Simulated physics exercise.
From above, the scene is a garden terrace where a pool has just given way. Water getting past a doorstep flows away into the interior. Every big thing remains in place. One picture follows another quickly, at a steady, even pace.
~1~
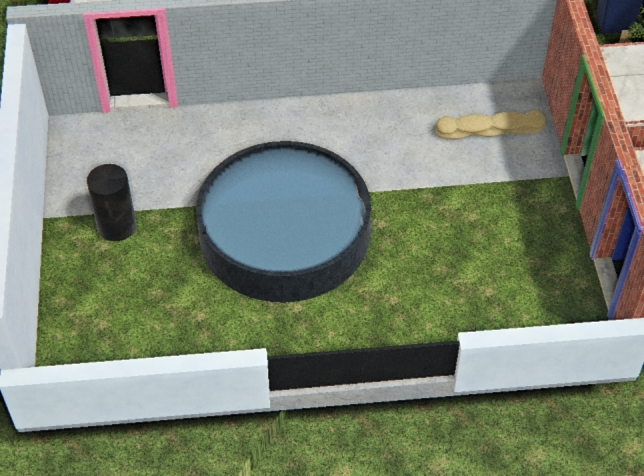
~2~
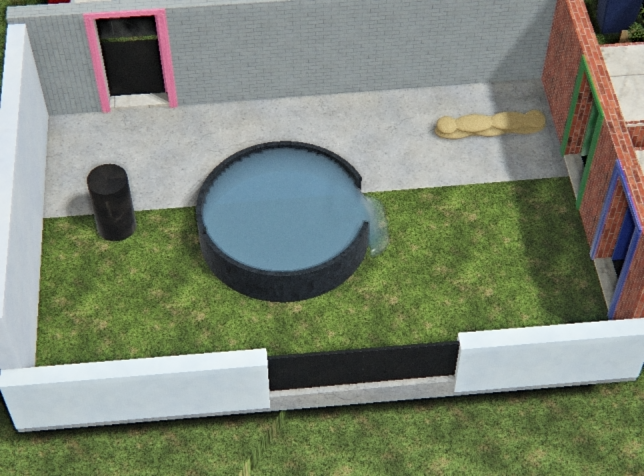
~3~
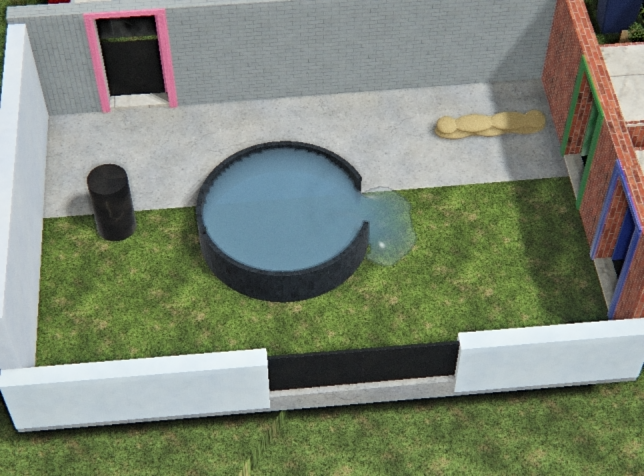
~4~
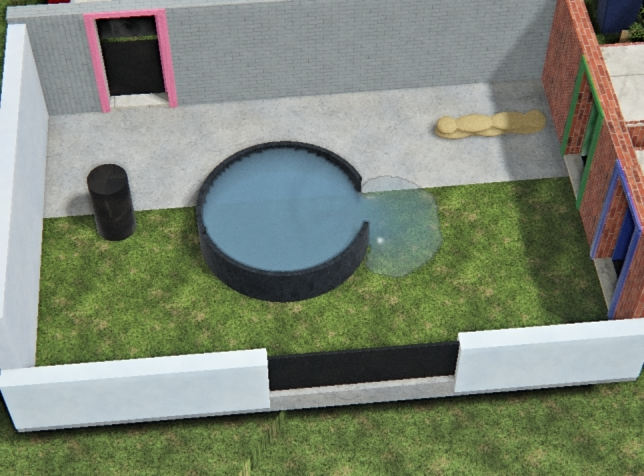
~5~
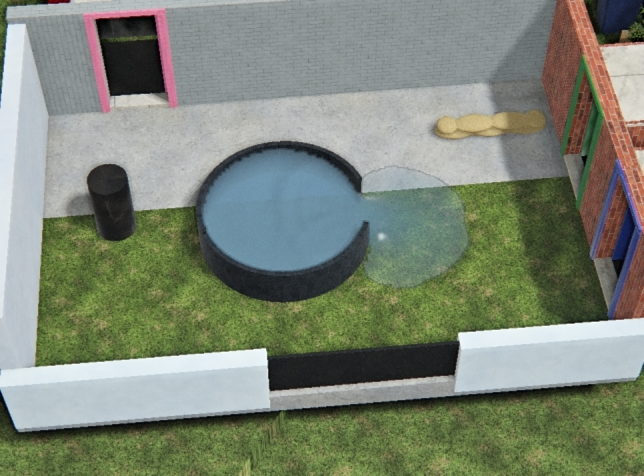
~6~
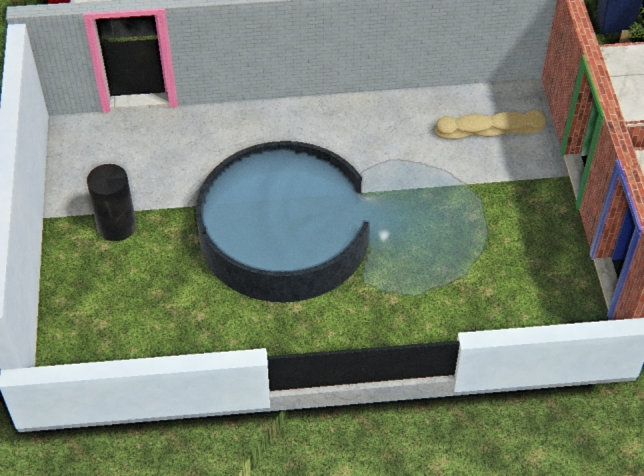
Water poured out through a gap that opened in the right side of a round, dark-walled pool, and it spread rightward in a widening, see-through sheet across the grass and the grey paving.
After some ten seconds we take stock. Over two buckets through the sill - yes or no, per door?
Pink door - no, green door - yes, blue door - yes.
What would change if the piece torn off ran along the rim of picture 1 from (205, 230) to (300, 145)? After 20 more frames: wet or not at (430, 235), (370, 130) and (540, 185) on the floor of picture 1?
Untouched, soaked, untouched.
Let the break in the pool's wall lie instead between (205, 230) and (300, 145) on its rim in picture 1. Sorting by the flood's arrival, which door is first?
The door marked pink, I think.
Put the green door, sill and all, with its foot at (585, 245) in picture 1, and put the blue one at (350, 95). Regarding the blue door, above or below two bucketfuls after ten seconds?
Result: Blue door remains below.
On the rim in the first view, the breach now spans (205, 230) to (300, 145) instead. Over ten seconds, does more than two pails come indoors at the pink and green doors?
Well, the pink door gets more, but the green door gets less.
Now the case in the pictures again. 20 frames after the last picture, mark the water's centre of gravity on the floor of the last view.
The balance point is around (378, 230).
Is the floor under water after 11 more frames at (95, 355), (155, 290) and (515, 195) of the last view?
Lab note, in the order given: Unwetted, unwetted, wet through.
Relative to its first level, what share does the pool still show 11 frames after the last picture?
Near 68 in a hundred.
A moment on, water covers 20 % of the floor; the pink door not reached, the green door not reached, the blue door not reached.
Next, water covers 30 % of the floor; the pink door not reached, the green door wet at the sill, nothing in, the blue door not reached.
Then, water covers 40 % of the floor; the pink door not reached, the green door over two buckets in, the blue door under two buckets in.
Later, water covers 50 % of the floor; the pink door not reached, the green door over two buckets in, the blue door over two buckets in.
In the end, water covers 80 % of the floor; the pink door wet at the sill, nothing in, the green door over two buckets in, the blue door far over two buckets in.
